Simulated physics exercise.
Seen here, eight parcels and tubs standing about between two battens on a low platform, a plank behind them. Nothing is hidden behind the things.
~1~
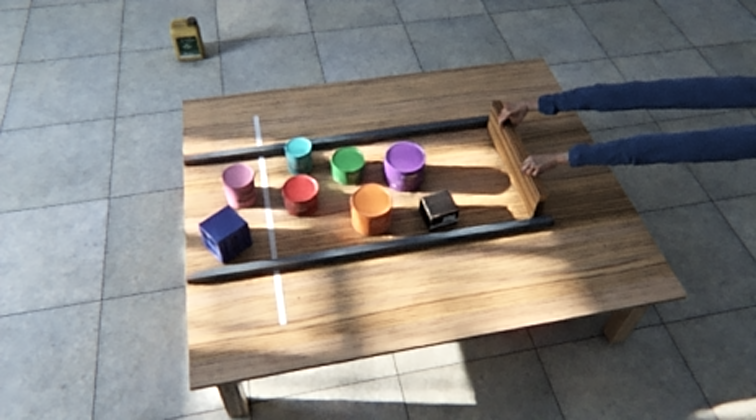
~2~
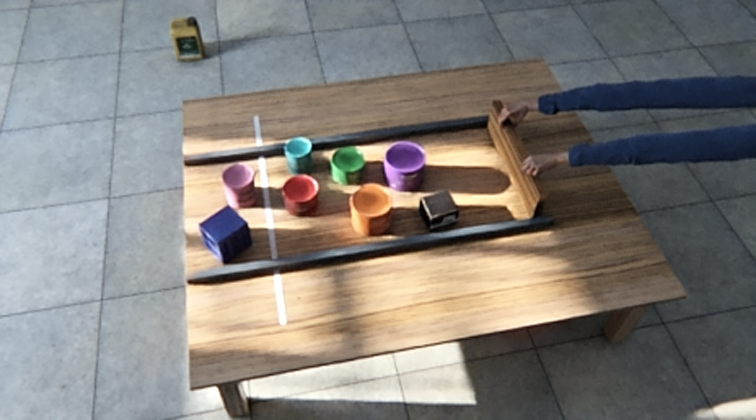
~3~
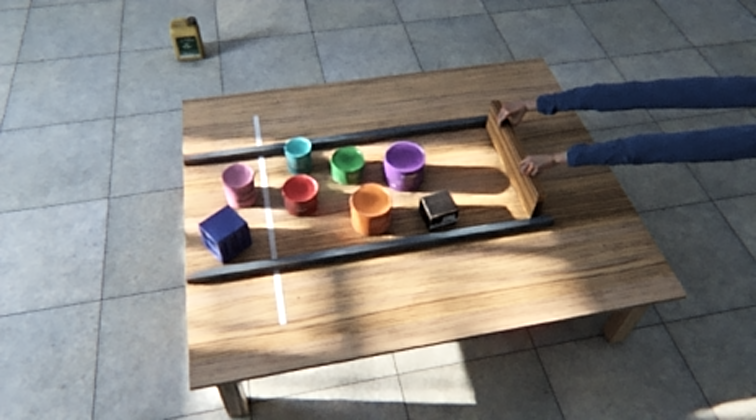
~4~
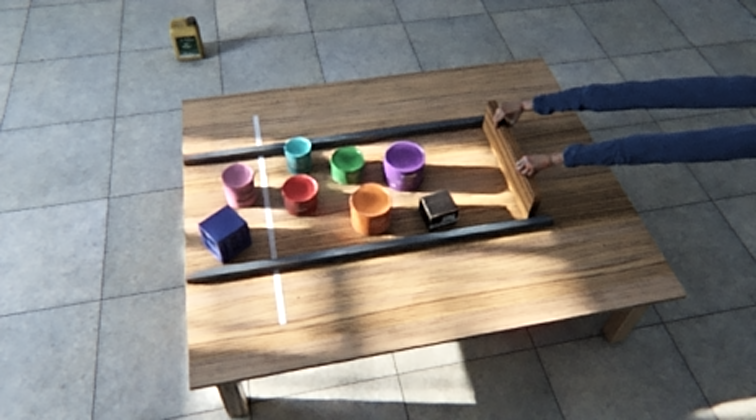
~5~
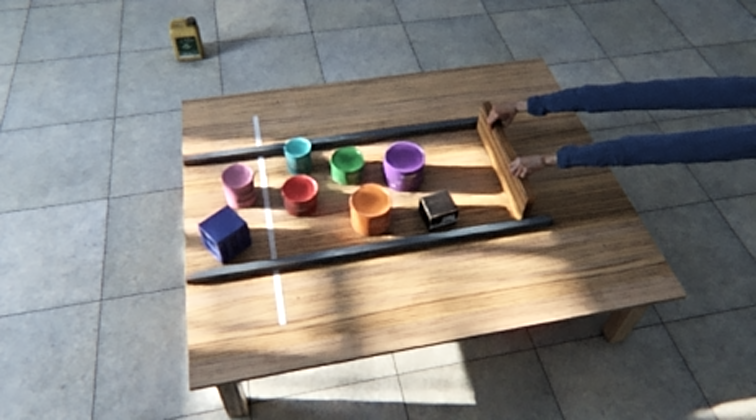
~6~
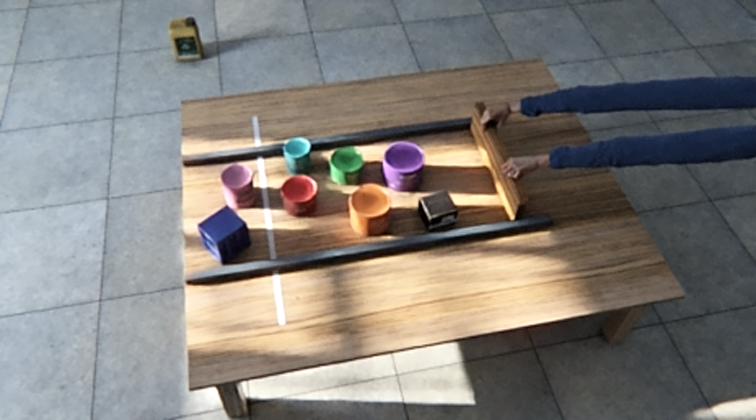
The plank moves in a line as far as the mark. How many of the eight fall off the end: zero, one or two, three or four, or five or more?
In the end the number that fall off is one or two.
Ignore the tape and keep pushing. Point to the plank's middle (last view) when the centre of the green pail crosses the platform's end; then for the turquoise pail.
At (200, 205) for the green pail; at (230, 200) for the turquoise pail.
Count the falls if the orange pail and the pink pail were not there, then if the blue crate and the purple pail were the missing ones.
First 0, then 0.
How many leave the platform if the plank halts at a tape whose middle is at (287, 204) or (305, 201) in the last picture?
Try by try, 0 and 0.
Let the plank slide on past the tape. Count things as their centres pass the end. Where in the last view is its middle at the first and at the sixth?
Its middle is around (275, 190) and later (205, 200).
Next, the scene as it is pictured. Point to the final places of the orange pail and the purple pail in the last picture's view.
The orange pail at (216, 238), the purple pail at (244, 197).
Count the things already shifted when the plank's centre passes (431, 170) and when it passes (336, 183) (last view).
At the one place 1, at the other 6.
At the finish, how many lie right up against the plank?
It touches 3.
Soon after, none off yet; blue crate at rest near (225, 235); pink pail at rest near (239, 187); red pail at rest near (300, 196).
Then, none off yet; blue crate moving near (221, 235); pink pail moved a little near (230, 185); red pail moved about its own width near (254, 204).
By the end, the number that fall off is one or two; fallen, blue crate.
